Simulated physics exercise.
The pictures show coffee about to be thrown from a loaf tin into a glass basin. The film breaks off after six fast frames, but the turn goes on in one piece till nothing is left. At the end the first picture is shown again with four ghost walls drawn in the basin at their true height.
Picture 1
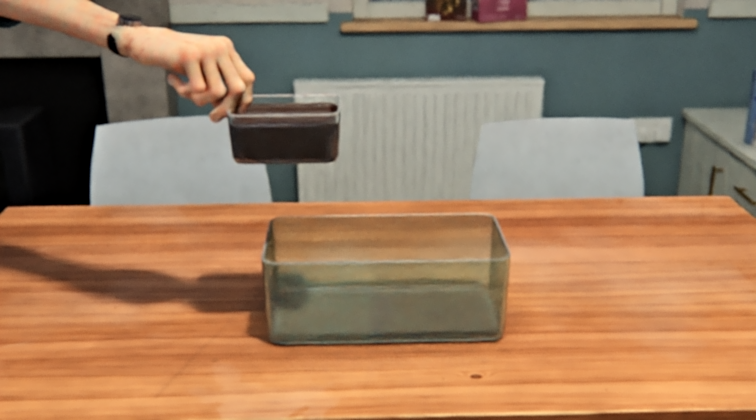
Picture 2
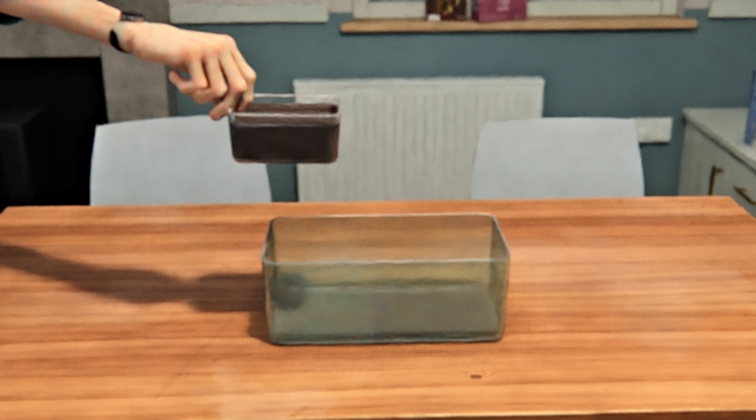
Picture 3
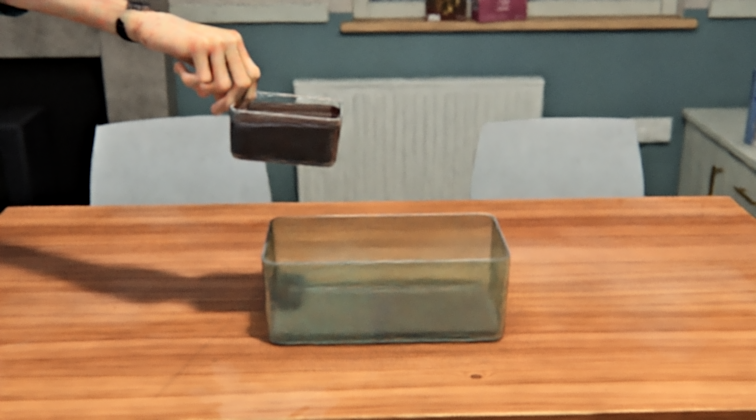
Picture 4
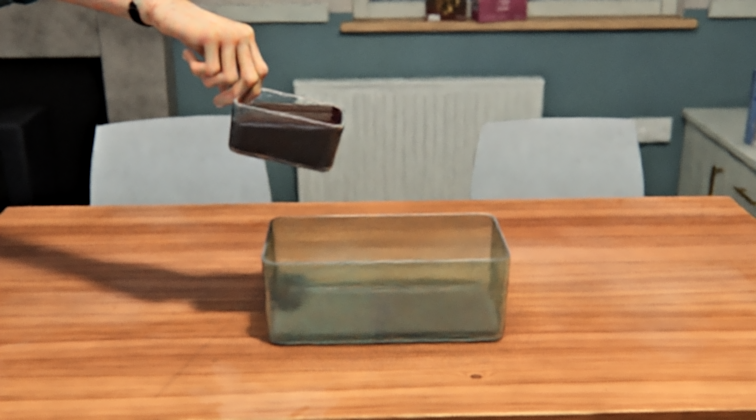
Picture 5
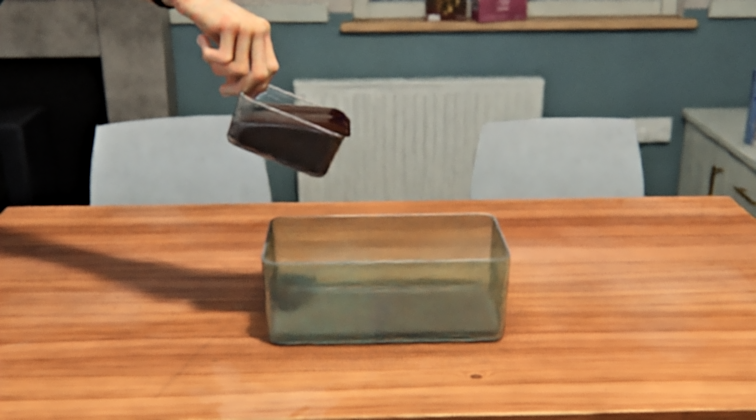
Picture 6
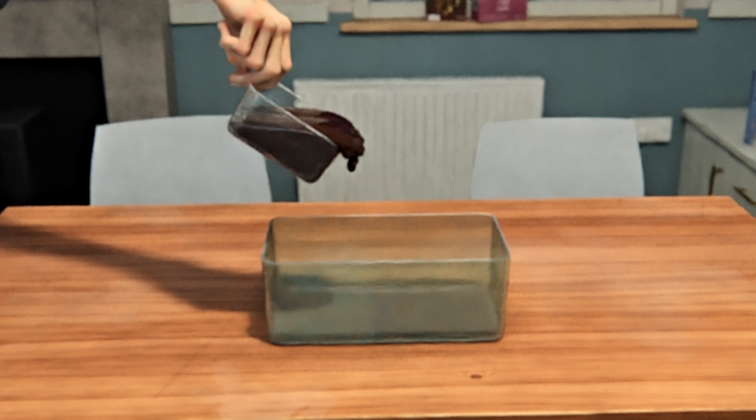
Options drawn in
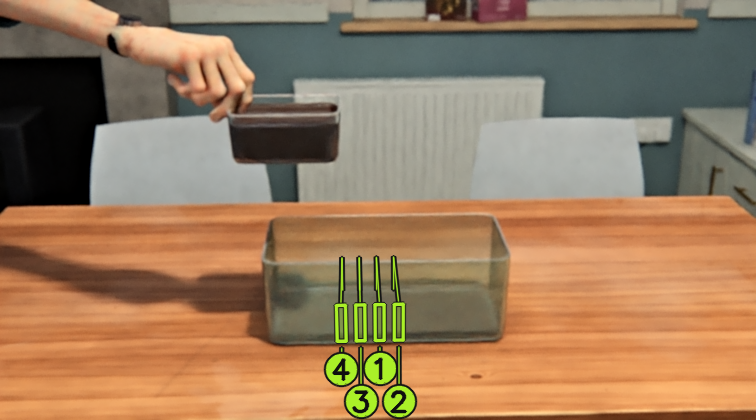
A hand tips a small clear container rightward, and dark liquid slips over its lip.
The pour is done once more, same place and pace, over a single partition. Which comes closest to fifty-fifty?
2.
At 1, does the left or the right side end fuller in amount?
More ends on the right.
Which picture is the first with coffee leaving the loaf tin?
In picture 5.
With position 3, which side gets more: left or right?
More ends on the right.
In lime, 1 at (379, 347); 2 at (398, 346); 3 at (360, 347); 4 at (341, 347).
Choosing 1, about 27 % ends left of the wall and 71 % right of it.
Choosing 2, about 47 % ends left of the wall and 51 % right of it.
Choosing 3, about 18 % ends left of the wall and 81 % right of it.
Choosing 4, about 12 % ends left of the wall and 87 % right of it.
